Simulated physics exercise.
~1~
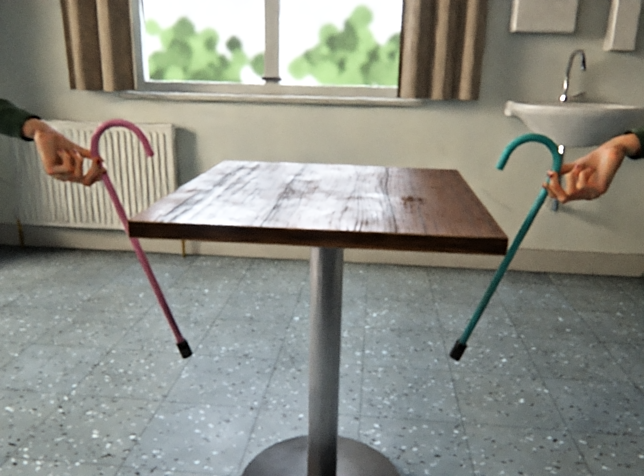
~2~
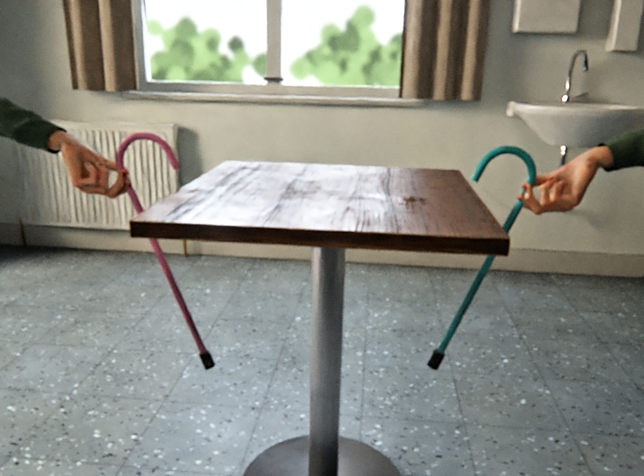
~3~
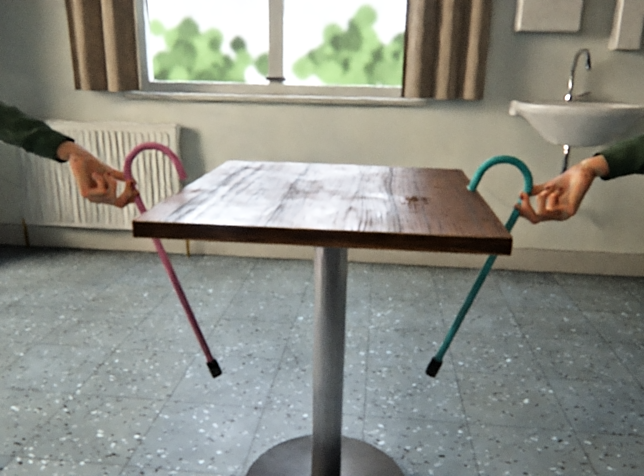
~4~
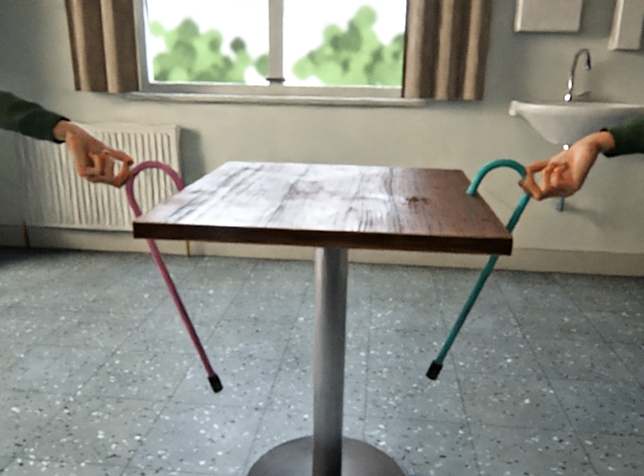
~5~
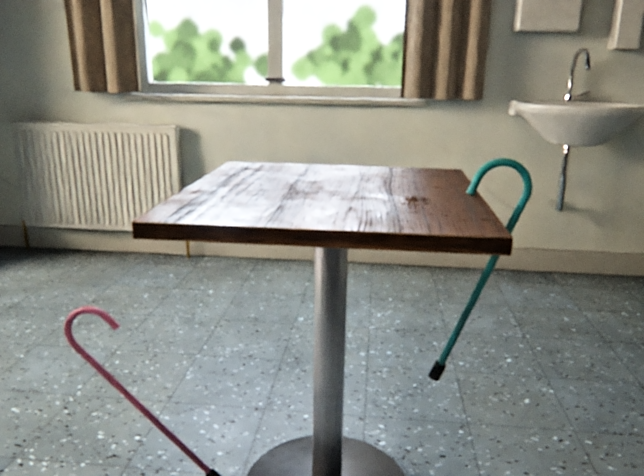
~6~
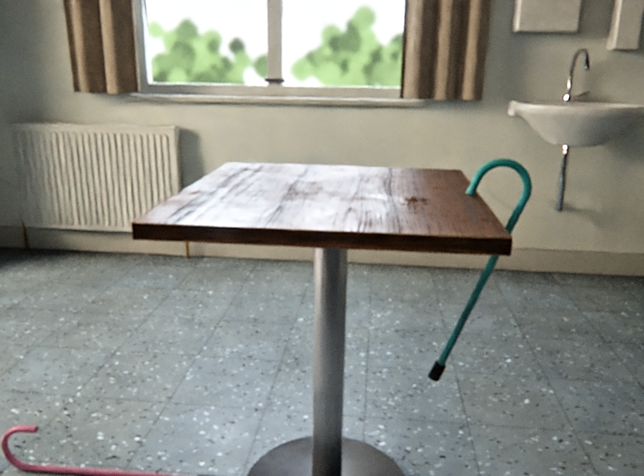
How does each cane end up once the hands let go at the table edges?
The turquoise cane stays hanging by its crook from the right edge of the table. The pink cane slips off the left side and ends up down on the floor.
Pink and turquoise canes being hooked onto opposite table edges by two hands, the turquoise one staying, the pink falling to the floor.
